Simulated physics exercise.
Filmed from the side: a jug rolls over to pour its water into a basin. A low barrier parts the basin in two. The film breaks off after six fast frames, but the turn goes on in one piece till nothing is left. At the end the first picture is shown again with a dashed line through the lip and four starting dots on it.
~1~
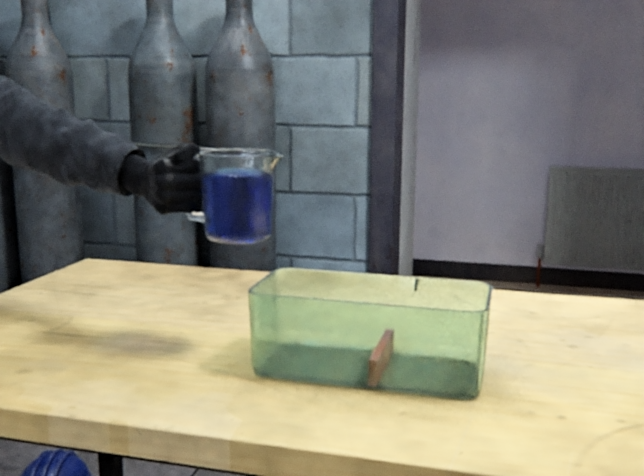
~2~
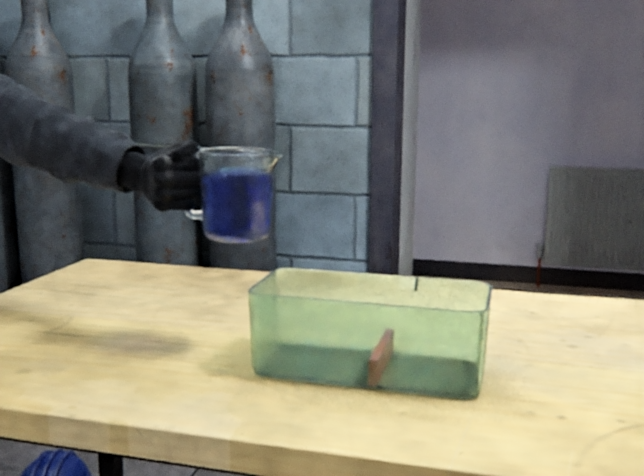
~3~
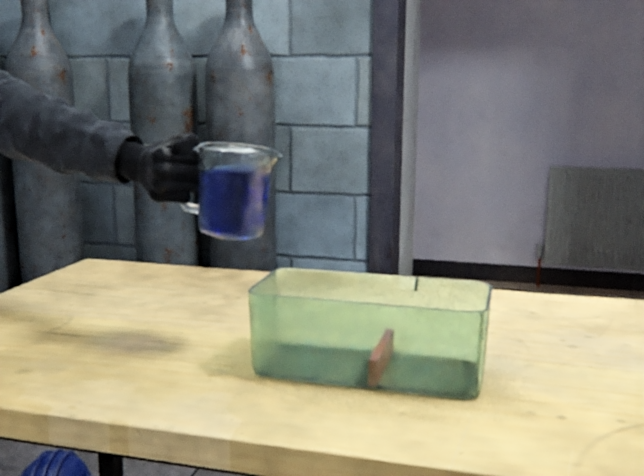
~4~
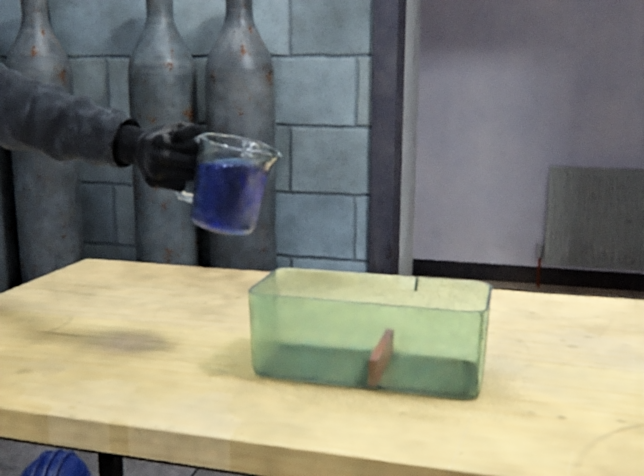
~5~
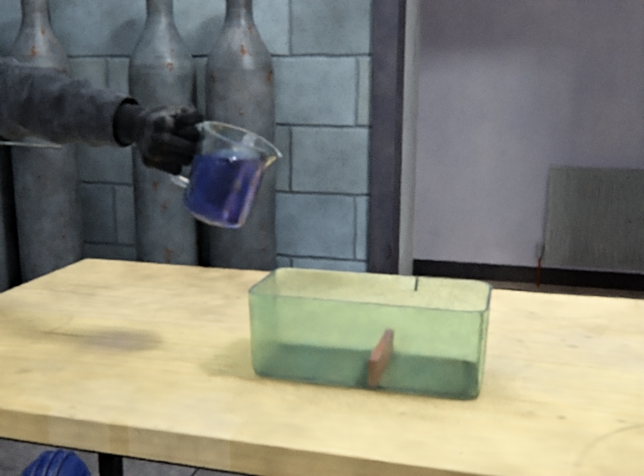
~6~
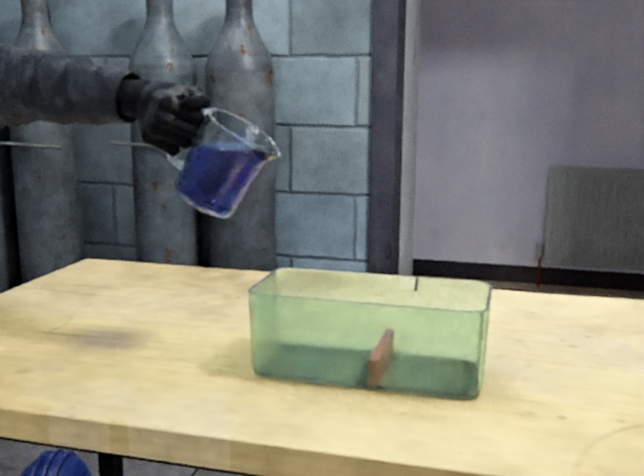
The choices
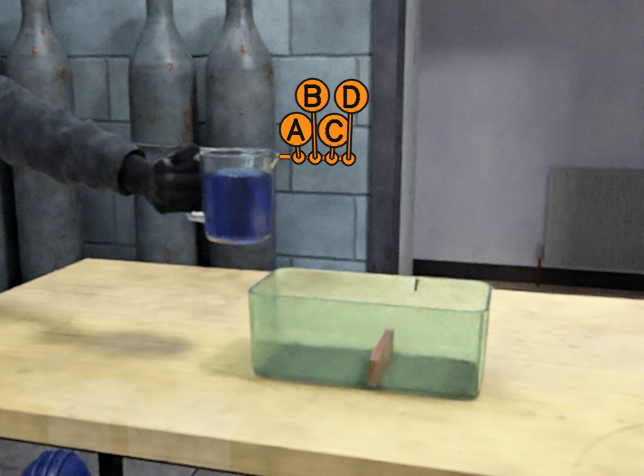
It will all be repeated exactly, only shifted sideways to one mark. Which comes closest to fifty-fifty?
The best place is A.
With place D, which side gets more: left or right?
More ends on the right.
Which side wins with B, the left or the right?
The right side.
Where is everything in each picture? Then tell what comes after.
In the first frame, upright, lip at (280, 156); basin from (253, 372) to (481, 398); top of the wall at (382, 343); nothing has left yet.
In the second frame, upright, lip at (280, 156); nothing has left yet.
In the third frame, tipped about 5°, lip at (280, 156); nothing has left yet.
In the fourth frame, tipped about 12°, lip at (280, 156); nothing has left yet.
In the fifth frame, tipped about 21°, lip at (279, 156); nothing has left yet.
In the sixth frame, tipped about 31°, lip at (279, 156); nothing has left yet.
On the marked copy, A at (298, 157); B at (315, 157); C at (331, 158); D at (348, 158).
For place A, about 52 % ends left of the wall and 46 % right of it.
For place B, about 23 % ends left of the wall and 74 % right of it; 3 % is lost outside.
For place C, about 12 % ends left of the wall and 86 % right of it.
For place D, about 13 % ends left of the wall and 85 % right of it.
